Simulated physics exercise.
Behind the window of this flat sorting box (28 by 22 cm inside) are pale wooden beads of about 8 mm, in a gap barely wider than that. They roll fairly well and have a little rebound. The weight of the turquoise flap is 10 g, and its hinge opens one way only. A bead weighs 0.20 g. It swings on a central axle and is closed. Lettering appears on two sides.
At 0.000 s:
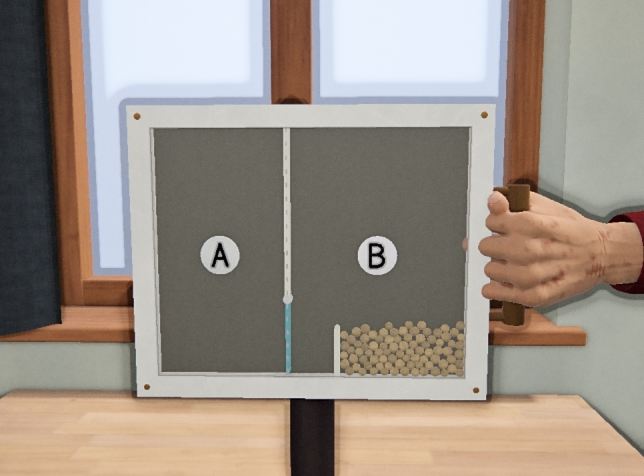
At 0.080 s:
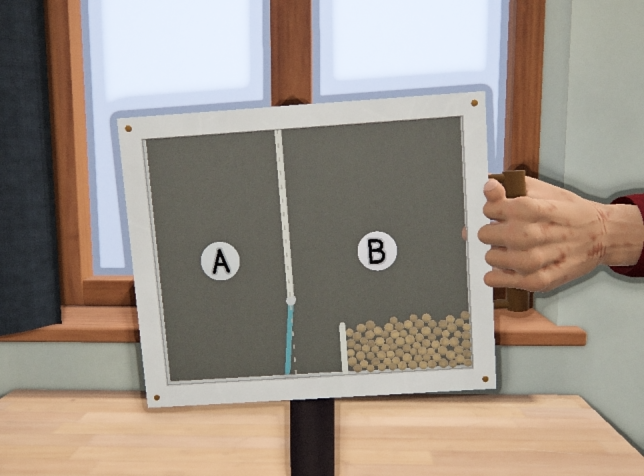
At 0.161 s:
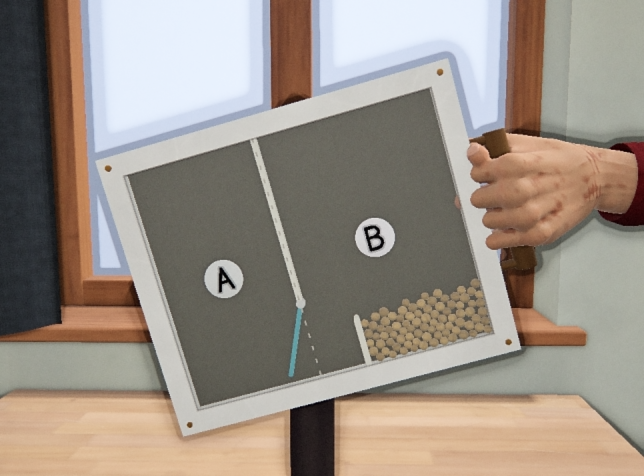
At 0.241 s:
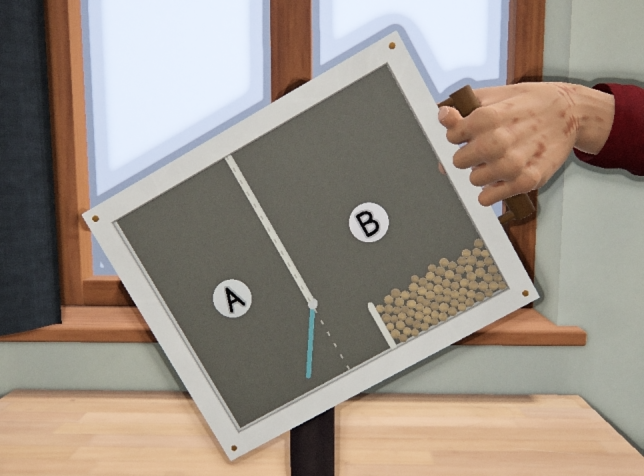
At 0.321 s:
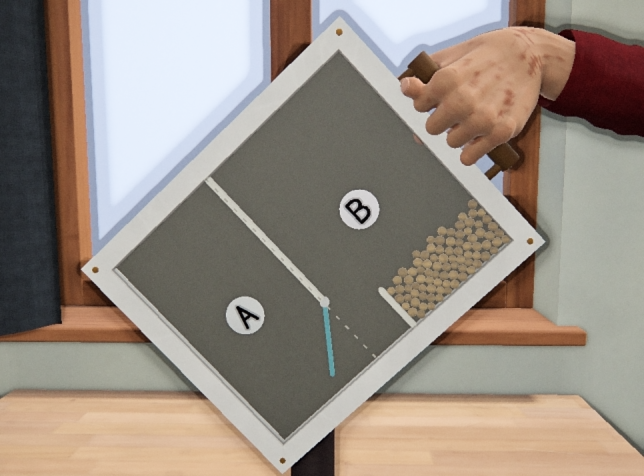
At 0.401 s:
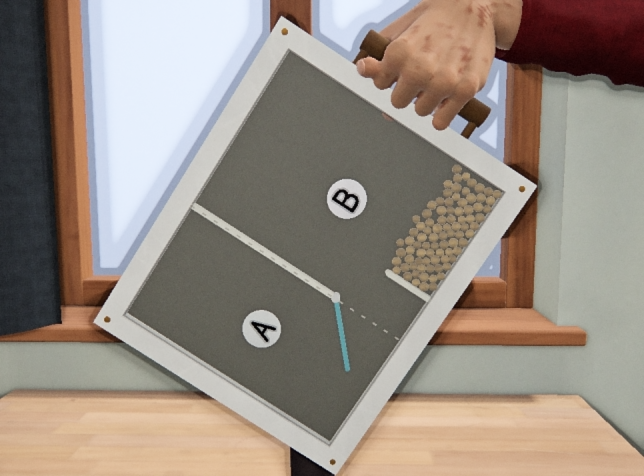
We see a hand on a handle turn a flat framed box anticlockwise from level to steeply tilted; the turquoise flap swings away from the dividing wall's line into side A, while the pale beads shift but remain in side B.
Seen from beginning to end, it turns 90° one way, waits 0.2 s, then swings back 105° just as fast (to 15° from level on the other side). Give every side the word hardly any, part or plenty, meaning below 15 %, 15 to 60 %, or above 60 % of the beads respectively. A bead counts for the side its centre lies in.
A: Part. B: Part.
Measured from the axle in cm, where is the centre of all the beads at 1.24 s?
Some 1 cm right and 8 cm below.
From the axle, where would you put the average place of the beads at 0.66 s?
Position estimate: Right 7 cm, above 4 cm.
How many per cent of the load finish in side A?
Share: Approx. 55 %.
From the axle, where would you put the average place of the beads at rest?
It lies close to 5 centimetres left and 9 centimetres below.
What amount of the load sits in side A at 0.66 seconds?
That comes to some 5 percent of the load.
After 0.66 s, it stands 90° anticlockwise; the beads' middle is 7 cm right of and 4 cm above the centre; A 5 %, B 95 %; turquoise flap open 55°.
After 1.24 s, it stands 37° anticlockwise; the beads' middle is 1 cm right of and 8 cm below the centre; A 45 %, B 55 %; turquoise flap open 48°.
After 1.62 s, it stands 15° clockwise; the beads' middle is 7 cm left of and 8 cm below the centre; A 55 %, B 45 %; turquoise flap open 22°.
Settled by 2.5 s, it stands 15° clockwise; A 55 %, B 45 %; turquoise flap open 22°.
